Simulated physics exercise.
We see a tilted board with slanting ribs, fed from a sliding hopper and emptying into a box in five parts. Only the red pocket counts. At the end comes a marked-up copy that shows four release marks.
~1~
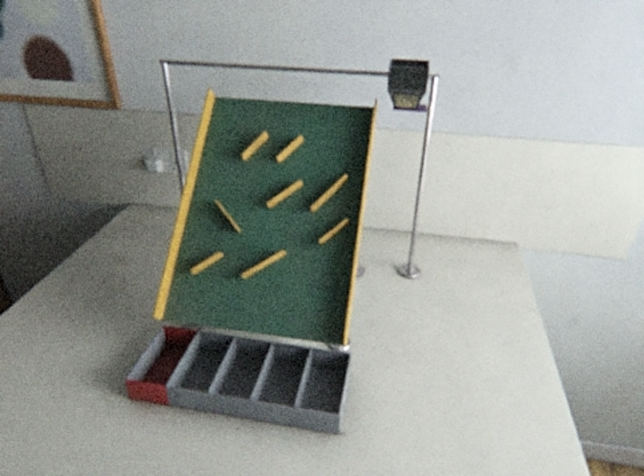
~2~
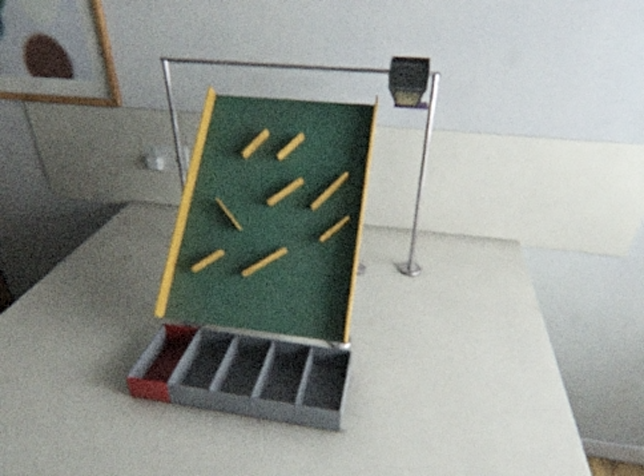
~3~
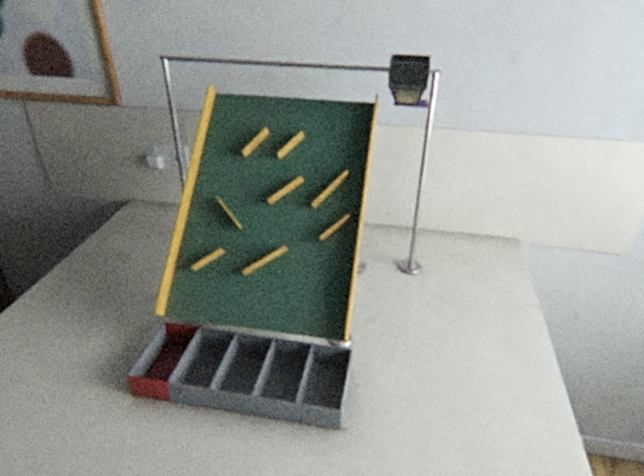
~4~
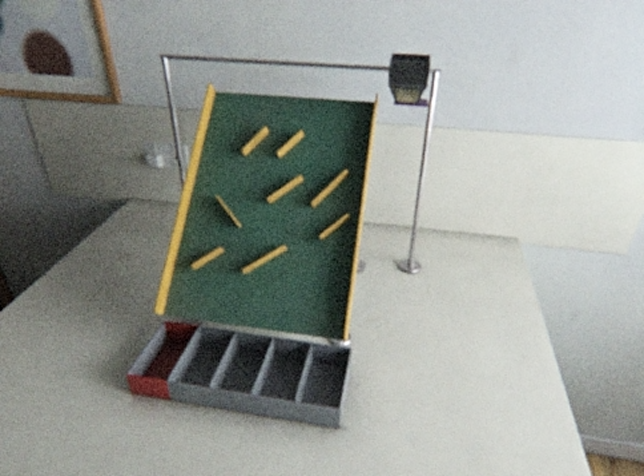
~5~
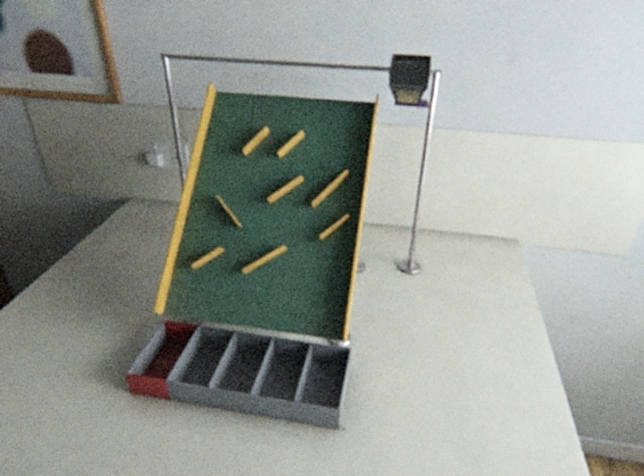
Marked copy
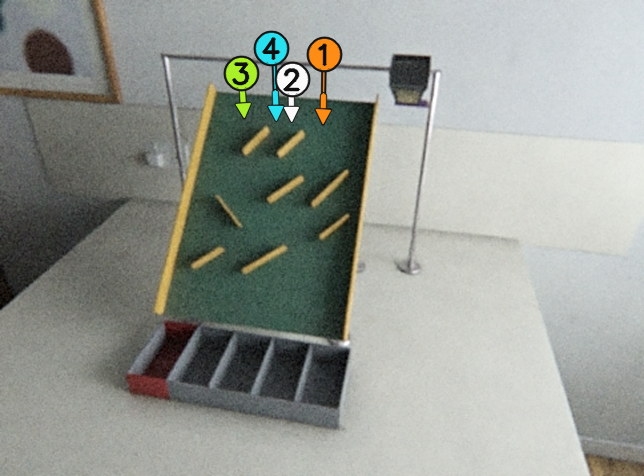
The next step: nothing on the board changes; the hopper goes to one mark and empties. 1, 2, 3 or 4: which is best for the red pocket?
Choose 3.
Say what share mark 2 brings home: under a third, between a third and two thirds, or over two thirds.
Under a third.
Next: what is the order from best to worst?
3, 4, 1, 2.
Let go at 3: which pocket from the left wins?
The first from the left.
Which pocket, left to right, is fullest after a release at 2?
The second.
On the marked copy, mark 1 meets the board at (323, 118); mark 2 meets the board at (291, 116); mark 3 meets the board at (243, 112); mark 4 meets the board at (276, 115).
For mark 1, about a quarter in the red pocket, most in other pockets.
For mark 2, a stray few in the red pocket, nearly all in other pockets, a stray few outside the box.
For mark 3, about two thirds in the red pocket, about a third in other pockets.
For mark 4, about half in the red pocket, about half in other pockets.
